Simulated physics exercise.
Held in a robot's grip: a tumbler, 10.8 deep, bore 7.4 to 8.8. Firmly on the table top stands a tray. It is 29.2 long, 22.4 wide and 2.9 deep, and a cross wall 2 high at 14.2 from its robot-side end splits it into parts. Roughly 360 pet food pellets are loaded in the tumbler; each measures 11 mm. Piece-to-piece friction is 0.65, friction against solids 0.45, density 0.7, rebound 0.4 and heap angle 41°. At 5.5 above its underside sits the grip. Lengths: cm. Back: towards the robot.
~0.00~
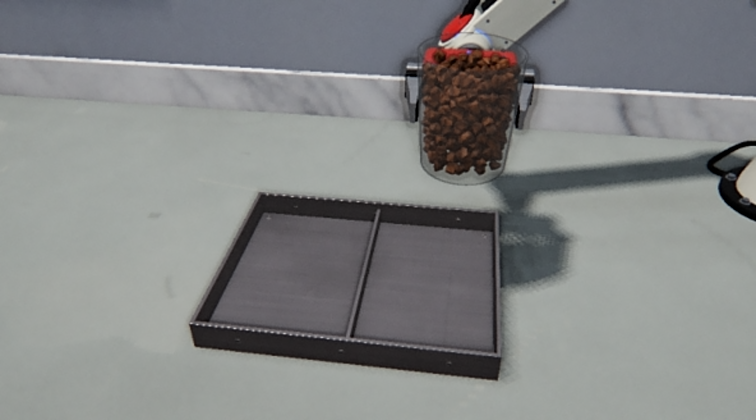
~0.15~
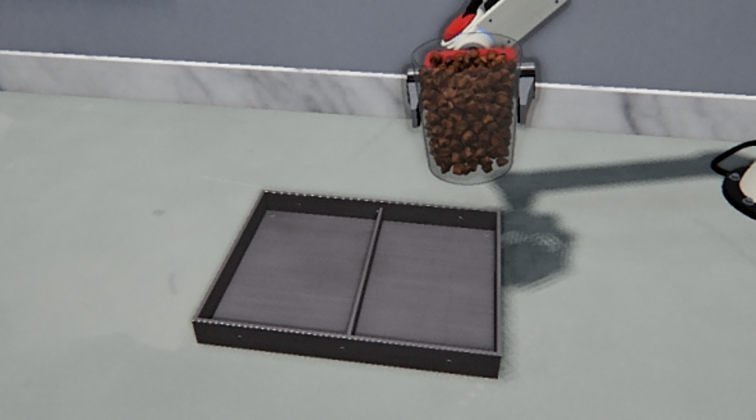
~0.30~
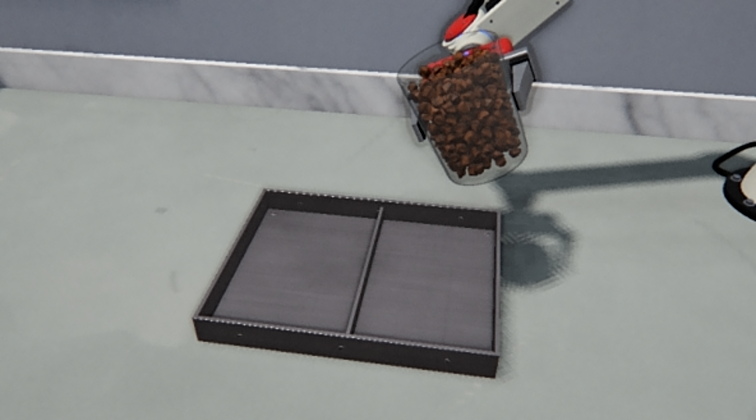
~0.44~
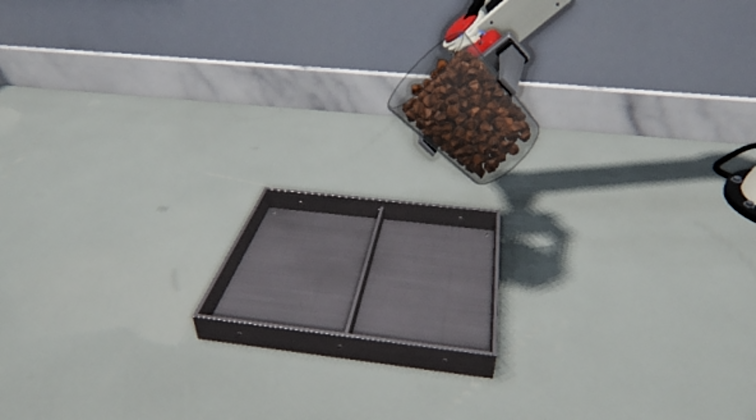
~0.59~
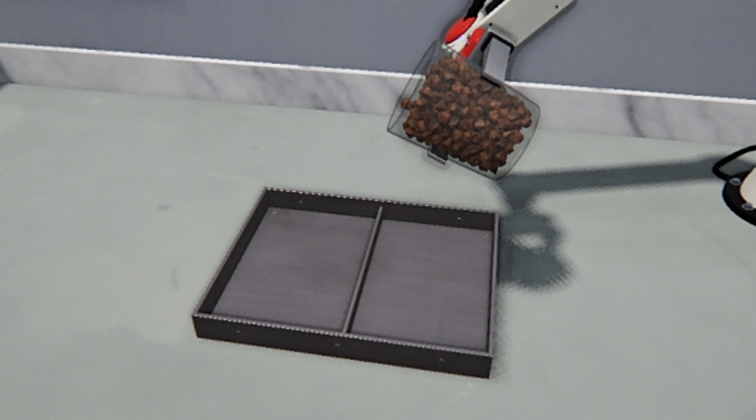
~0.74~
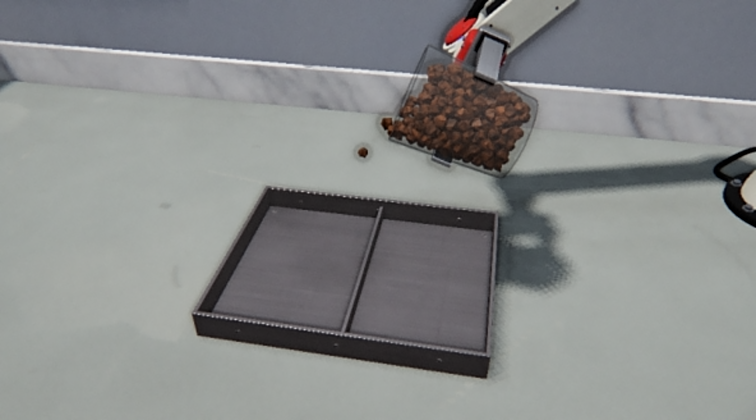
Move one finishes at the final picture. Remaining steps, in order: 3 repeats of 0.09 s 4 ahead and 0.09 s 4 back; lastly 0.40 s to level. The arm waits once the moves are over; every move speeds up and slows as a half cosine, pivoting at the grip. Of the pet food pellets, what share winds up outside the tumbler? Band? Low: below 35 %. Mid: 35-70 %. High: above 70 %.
Mid.
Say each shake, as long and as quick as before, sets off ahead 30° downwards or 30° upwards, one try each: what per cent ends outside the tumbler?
30 and 80 %.
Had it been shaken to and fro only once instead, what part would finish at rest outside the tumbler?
About 35 %.
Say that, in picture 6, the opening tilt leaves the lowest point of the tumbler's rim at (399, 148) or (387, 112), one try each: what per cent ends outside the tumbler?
Around 85 per cent, then around 30 per cent.
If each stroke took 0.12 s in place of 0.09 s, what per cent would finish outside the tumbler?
Roughly 40 percent would.
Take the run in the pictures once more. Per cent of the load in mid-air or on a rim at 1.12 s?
About 13 per cent.
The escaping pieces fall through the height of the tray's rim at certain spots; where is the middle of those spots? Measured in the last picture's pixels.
Their middle lies around (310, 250).
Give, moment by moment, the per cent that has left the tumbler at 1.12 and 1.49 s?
About 40, 55.
By 1.12 s, tilted 70° forward, highest piece 24 above the table; 211 in the tumbler, 95 in the far-side part, 6 in the robot-side part, 1 on the table or floor, 47 in flight or on a rim.
By 1.49 s, tilted 32° forward, highest piece 25 above the table; 166 in the far-side part, 155 in the tumbler, 21 in the robot-side part, 14 on the table or floor, 4 in flight or on a rim.
By 1.88 s, level, highest piece 24 above the table; 170 in the far-side part, 155 in the tumbler, 21 in the robot-side part, 14 on the table or floor.
By 2.93 s, level, highest piece 23 above the table; 170 in the far-side part, 155 in the tumbler, 21 in the robot-side part, 14 on the table or floor.
Final count, 170 in the far-side part, 155 in the tumbler, 21 in the robot-side part, 14 on the table or floor. That is 57 % outside the tumbler.
